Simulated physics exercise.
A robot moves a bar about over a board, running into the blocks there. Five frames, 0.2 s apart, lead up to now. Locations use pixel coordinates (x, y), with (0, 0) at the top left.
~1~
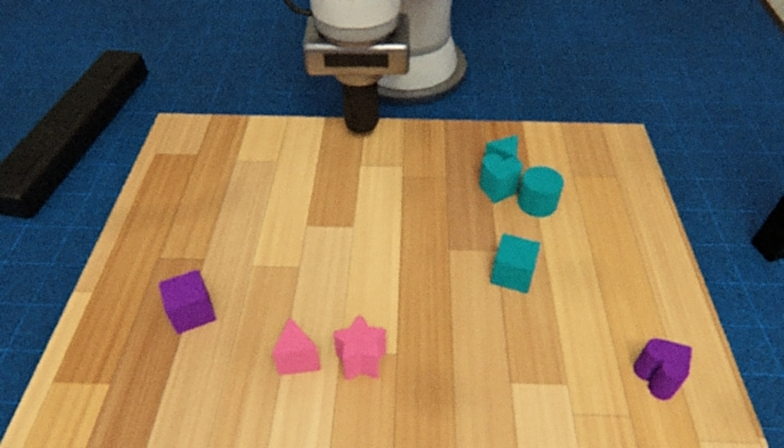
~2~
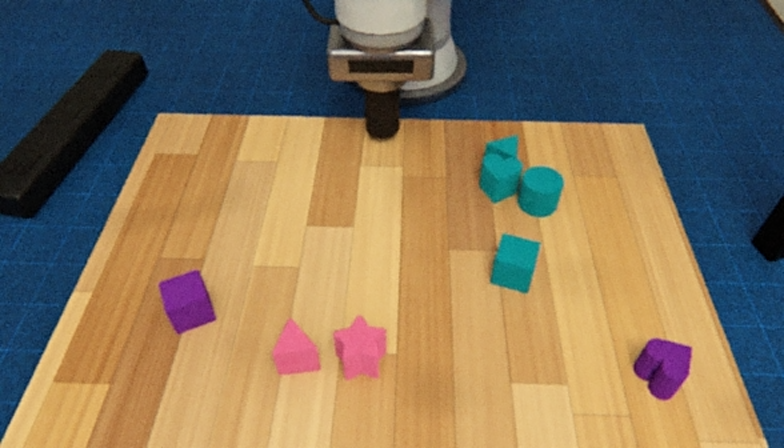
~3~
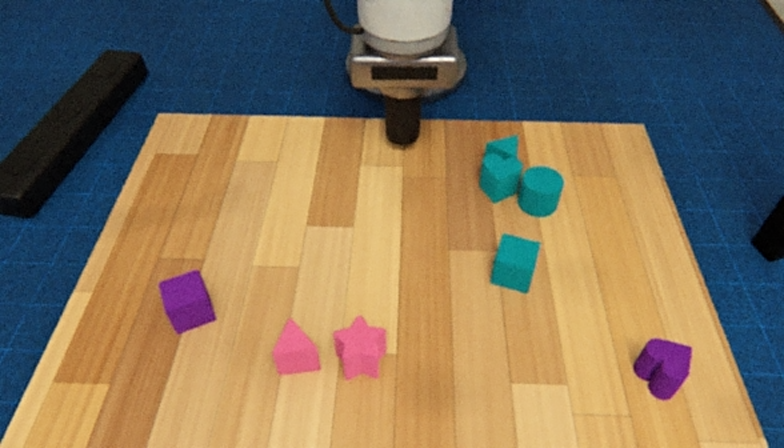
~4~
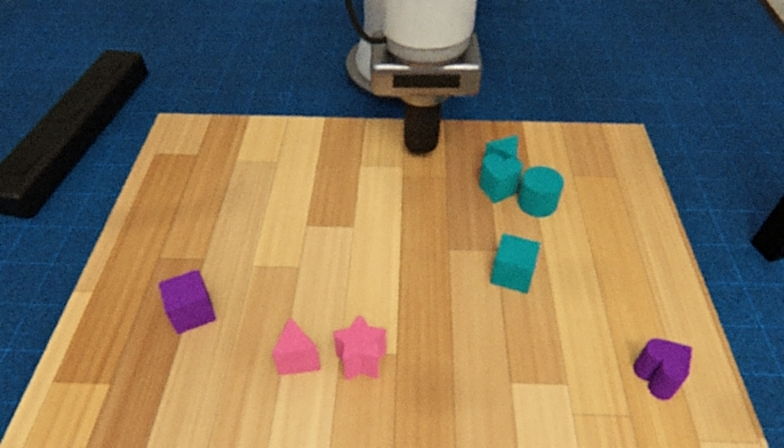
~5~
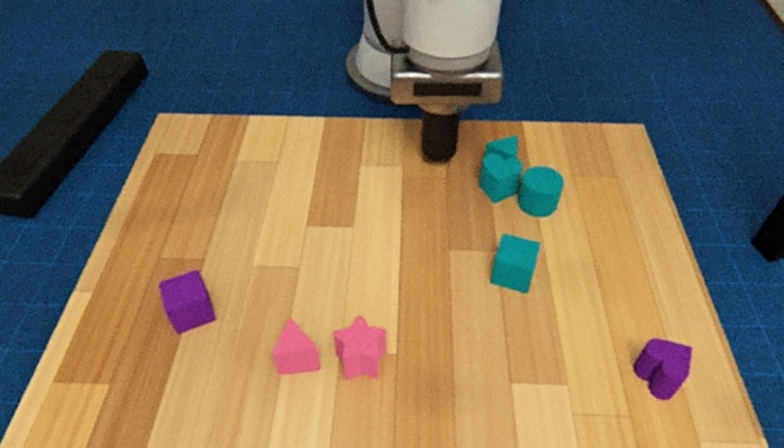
On a wooden board, a robot arm sliding its dark bar rightward towards the viewer, near still turquoise, pink and purple blocks.
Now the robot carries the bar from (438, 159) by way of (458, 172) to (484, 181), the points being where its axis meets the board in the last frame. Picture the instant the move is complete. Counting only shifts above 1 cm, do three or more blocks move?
I'd say no.
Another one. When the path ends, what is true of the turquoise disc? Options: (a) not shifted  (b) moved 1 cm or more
Letter b.
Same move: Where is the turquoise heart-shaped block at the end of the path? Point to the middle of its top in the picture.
Its top face will be centred at roughly (524, 172).
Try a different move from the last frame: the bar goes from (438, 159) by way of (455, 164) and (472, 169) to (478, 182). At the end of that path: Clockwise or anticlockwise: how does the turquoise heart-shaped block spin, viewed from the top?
Rotates counter-clockwise.
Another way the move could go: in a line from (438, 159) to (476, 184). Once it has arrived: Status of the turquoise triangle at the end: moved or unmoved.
The turquoise triangle does not move.
What follows on the original path. Halfway along, bar at (459, 164); nothing pushed yet.
At the end, bar at (486, 172); turquoise heart-shaped block at (524, 172); turquoise triangle not moved; turquoise disc at (562, 186).
